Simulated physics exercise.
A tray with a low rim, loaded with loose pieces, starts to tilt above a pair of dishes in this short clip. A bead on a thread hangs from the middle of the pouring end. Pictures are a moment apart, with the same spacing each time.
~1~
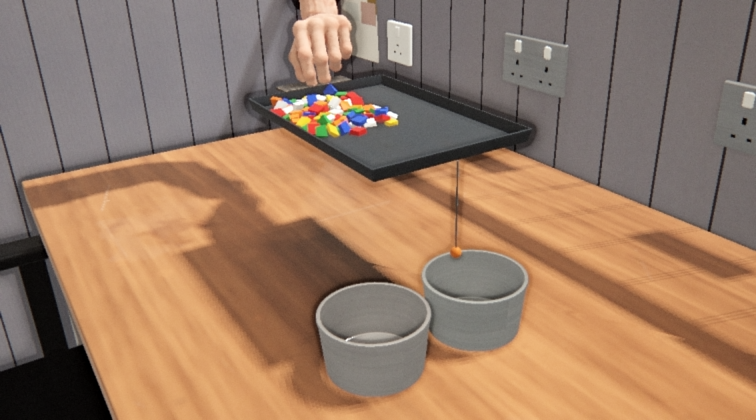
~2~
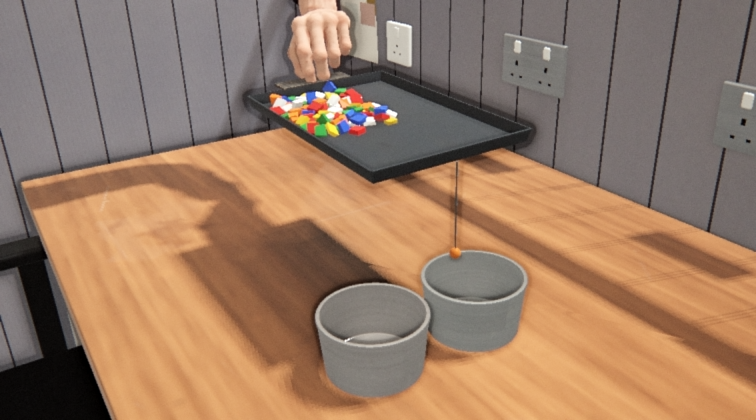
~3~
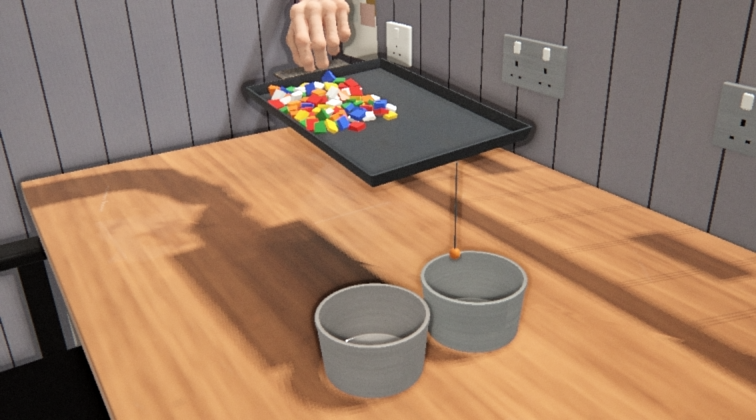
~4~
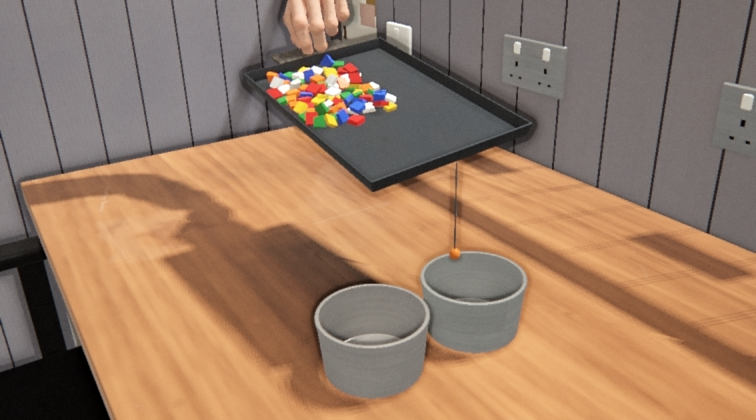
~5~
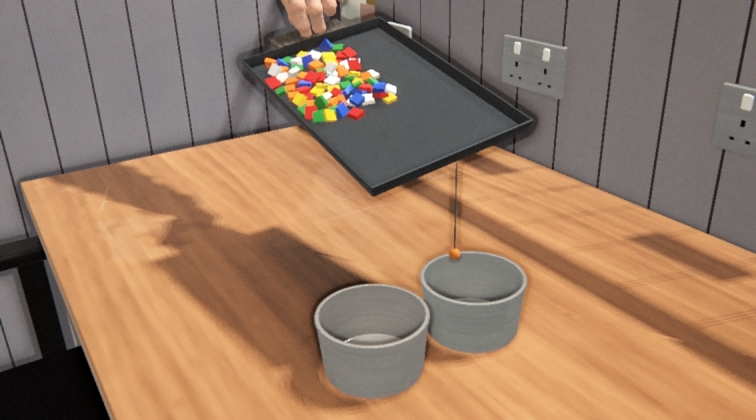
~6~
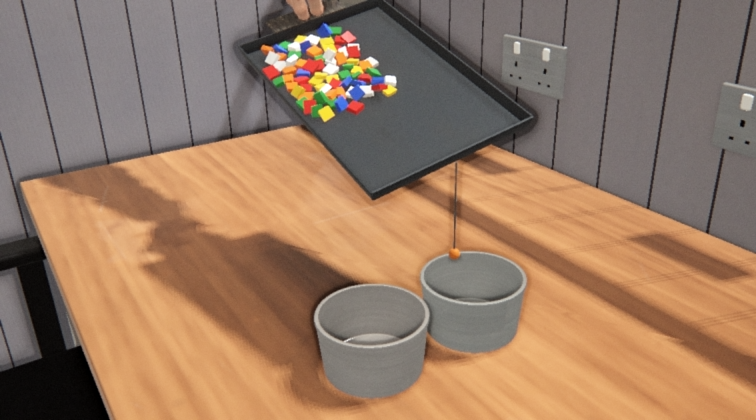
The clip opens on a dark tray with colourful mosaic tiles heaped toward its far left, held above two grey dishes on a wooden table, an orange bead hanging on a thread. A hand at the far end raises it steadily, the near end dipping slightly at its left corner, while the tiles stay bunched together on the tray.
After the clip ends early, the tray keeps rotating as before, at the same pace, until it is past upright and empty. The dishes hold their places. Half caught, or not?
The load will mostly be caught.
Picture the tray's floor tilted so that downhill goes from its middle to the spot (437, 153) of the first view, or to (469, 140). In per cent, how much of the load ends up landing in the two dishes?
Respectively close to 40 and 20 in a hundred.
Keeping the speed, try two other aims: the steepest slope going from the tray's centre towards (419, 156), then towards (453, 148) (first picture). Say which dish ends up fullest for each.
It would be the left-side one to begin with, and after that the right-side one.
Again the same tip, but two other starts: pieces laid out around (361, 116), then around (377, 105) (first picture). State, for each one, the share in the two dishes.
About 60 %, then about 70 %.
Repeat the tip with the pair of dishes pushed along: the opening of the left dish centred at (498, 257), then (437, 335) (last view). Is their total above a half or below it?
At place one a lesser share; at place two a lesser share.
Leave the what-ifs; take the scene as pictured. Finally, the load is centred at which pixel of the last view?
Roughly at (387, 357), give or take.
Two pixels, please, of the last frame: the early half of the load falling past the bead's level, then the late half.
The opening half passes (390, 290), the closing half (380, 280).
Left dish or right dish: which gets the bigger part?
It's the one placed left that wins here.
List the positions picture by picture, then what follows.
Corners of the pouring end near (373, 168) and (528, 129), level; middle of the load near (335, 113), mosaic tiles; left dish near (404, 361); right dish near (507, 318); bead on its thread near (456, 252), in the first picture.
Corners of the pouring end near (373, 170) and (527, 128), level; middle of the load near (334, 111), in the second picture.
Corners of the pouring end near (373, 174) and (527, 126), tipped barely, lowest at the left corner; middle of the load near (334, 104), in the third picture.
Corners of the pouring end near (373, 179) and (528, 123), tipped a little, lowest at the left corner; middle of the load near (333, 93), in the fourth picture.
Corners of the pouring end near (373, 185) and (528, 119), tipped clearly, lowest at the left corner; middle of the load near (332, 82), in the fifth picture.
Corners of the pouring end near (373, 190) and (529, 116), tipped clearly, lowest at the left corner; middle of the load near (331, 71); left dish near (403, 363); right dish near (506, 320), in the sixth picture.
Shortly afterwards, tray tipped steeply; all but a few on the tray; a little in the air.
Next, tray tipped past a quarter turn; the bulk in the left dish; only a few in the right dish; a little outside both; a little in the air.
Some moments later, tray tipped past a quarter turn; the bulk in the left dish; only a few in the right dish; near a quarter outside both.
In the end, tray tipped past a quarter turn; the bulk in the left dish; only a few in the right dish; near a quarter outside both.
